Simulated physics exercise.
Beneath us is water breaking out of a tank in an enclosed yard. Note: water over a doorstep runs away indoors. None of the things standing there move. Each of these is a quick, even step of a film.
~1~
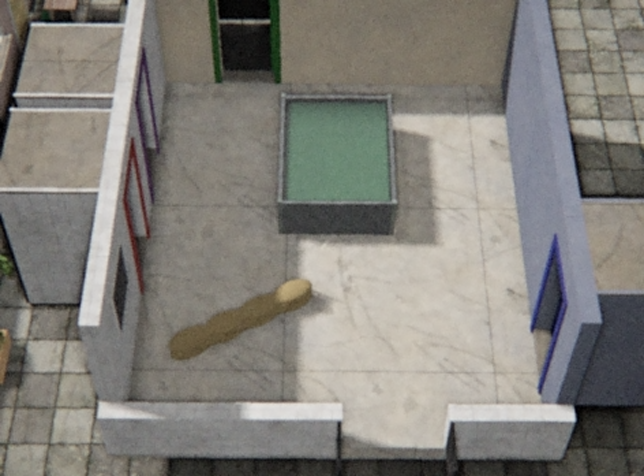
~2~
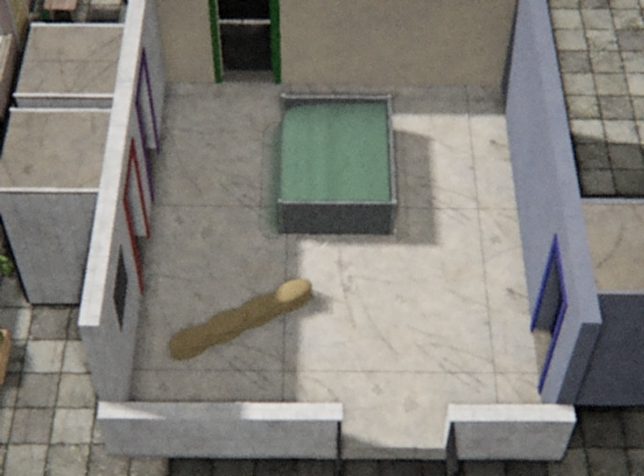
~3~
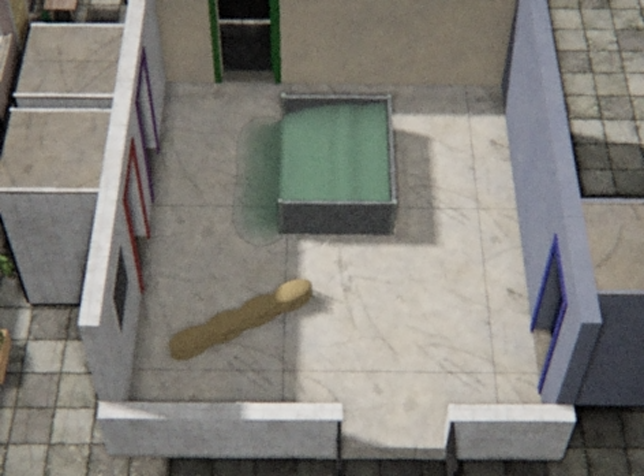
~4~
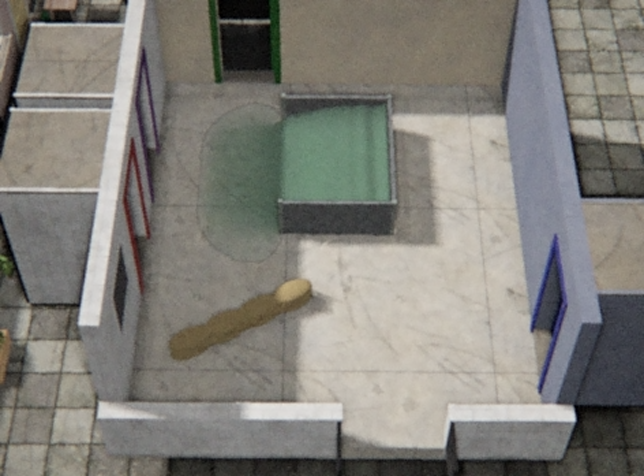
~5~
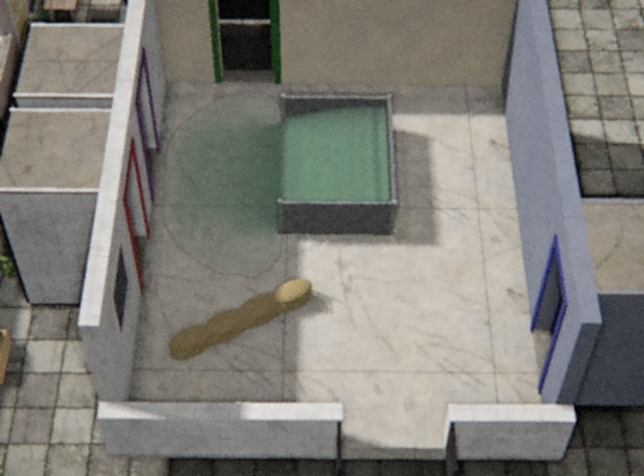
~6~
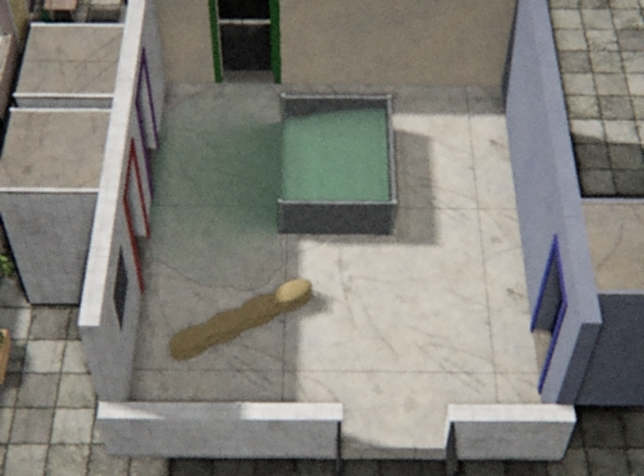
The video shows a rectangular tank of green water in a walled yard, with a brown, elongated mound lying nearby; water pours out of the tank's left side and spreads leftward across the paved floor in a widening, rounded sheet.
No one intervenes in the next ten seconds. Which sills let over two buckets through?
The blue door will let in an allowed amount; the green door will let in too much; the purple door will let in too much; the red door will let in too much.
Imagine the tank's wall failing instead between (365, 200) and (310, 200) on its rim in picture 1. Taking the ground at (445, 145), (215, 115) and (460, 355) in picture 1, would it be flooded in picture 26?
Taken in turn they're unwetted, unwetted and swamped.
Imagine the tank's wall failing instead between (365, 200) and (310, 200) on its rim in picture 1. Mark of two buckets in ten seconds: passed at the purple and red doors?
I think the purple door remains below the limit and the red door remains below the limit.
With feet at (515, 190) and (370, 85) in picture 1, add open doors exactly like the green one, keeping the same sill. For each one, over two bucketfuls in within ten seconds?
The first new door stays below the line, and the second stays below the line.
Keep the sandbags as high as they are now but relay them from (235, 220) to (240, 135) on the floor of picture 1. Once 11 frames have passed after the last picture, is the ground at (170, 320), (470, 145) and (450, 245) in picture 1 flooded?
As listed: Submerged, spared, spared.
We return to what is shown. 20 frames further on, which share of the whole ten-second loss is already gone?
I'd estimate some 80 per cent.
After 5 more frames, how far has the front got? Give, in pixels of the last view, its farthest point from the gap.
The farthest point of the front sits at (138, 329).
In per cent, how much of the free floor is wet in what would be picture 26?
I'd put it at roughly 45 per cent.
A moment on, water covers 25 % of the floor; the blue door not reached, the green door wet at the sill, nothing in, the purple door over two buckets in, the red door under two buckets in.
Next, water covers 30 % of the floor; the blue door not reached, the green door under two buckets in, the purple door far over two buckets in, the red door over two buckets in.
Then, water covers 45 % of the floor; the blue door not reached, the green door over two buckets in, the purple door far over two buckets in, the red door far over two buckets in.
Later, water covers 85 % of the floor; the blue door wet at the sill, nothing in, the green door over two buckets in, the purple door far over two buckets in, the red door far over two buckets in.
In the end, water covers 95 % of the floor; the blue door wet at the sill, nothing in, the green door far over two buckets in, the purple door far over two buckets in, the red door far over two buckets in.
